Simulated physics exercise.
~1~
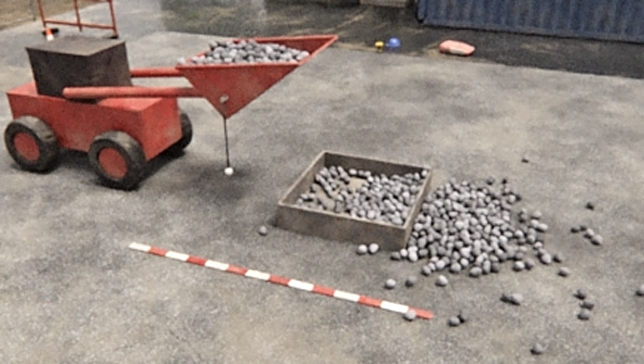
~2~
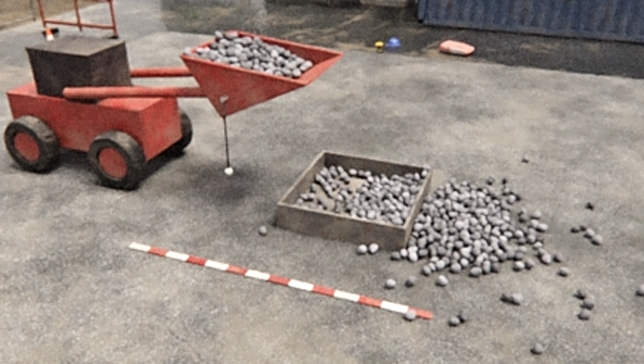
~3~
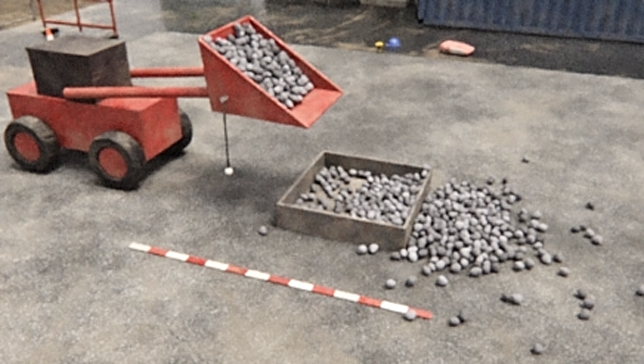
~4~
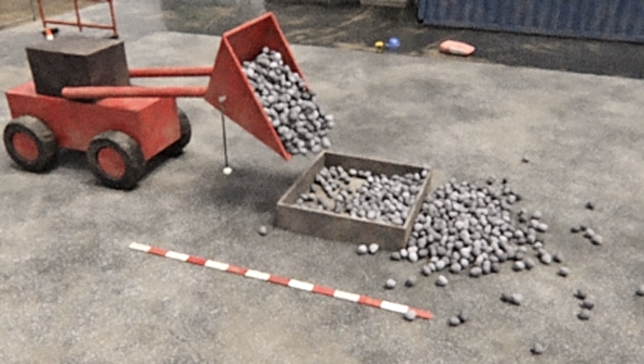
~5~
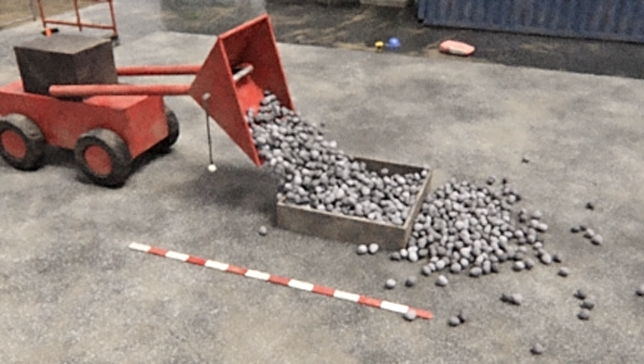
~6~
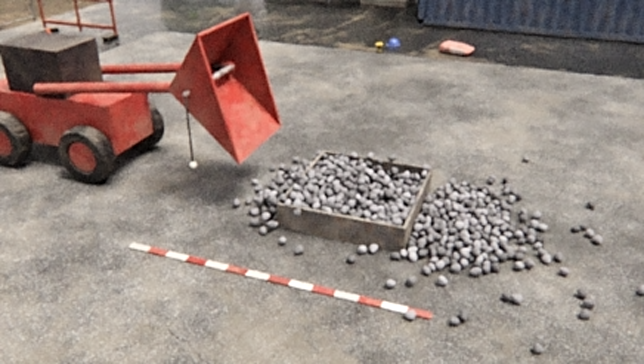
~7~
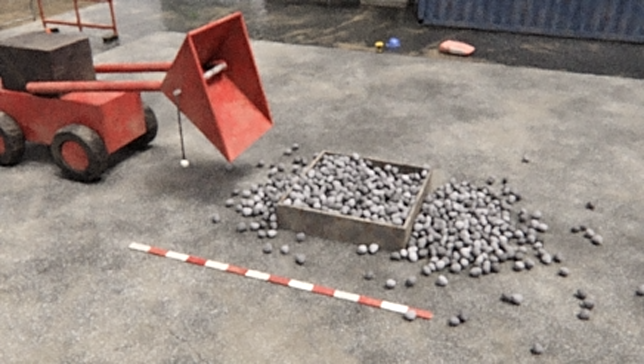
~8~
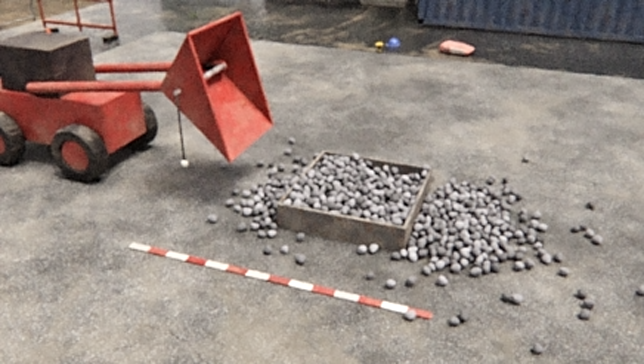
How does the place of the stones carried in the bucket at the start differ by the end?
At the start they lie up in the raised red bucket, left of the bin. By the end they are lower and farther right, mostly heaped in the bin, with some scattered on the ground at its left side.
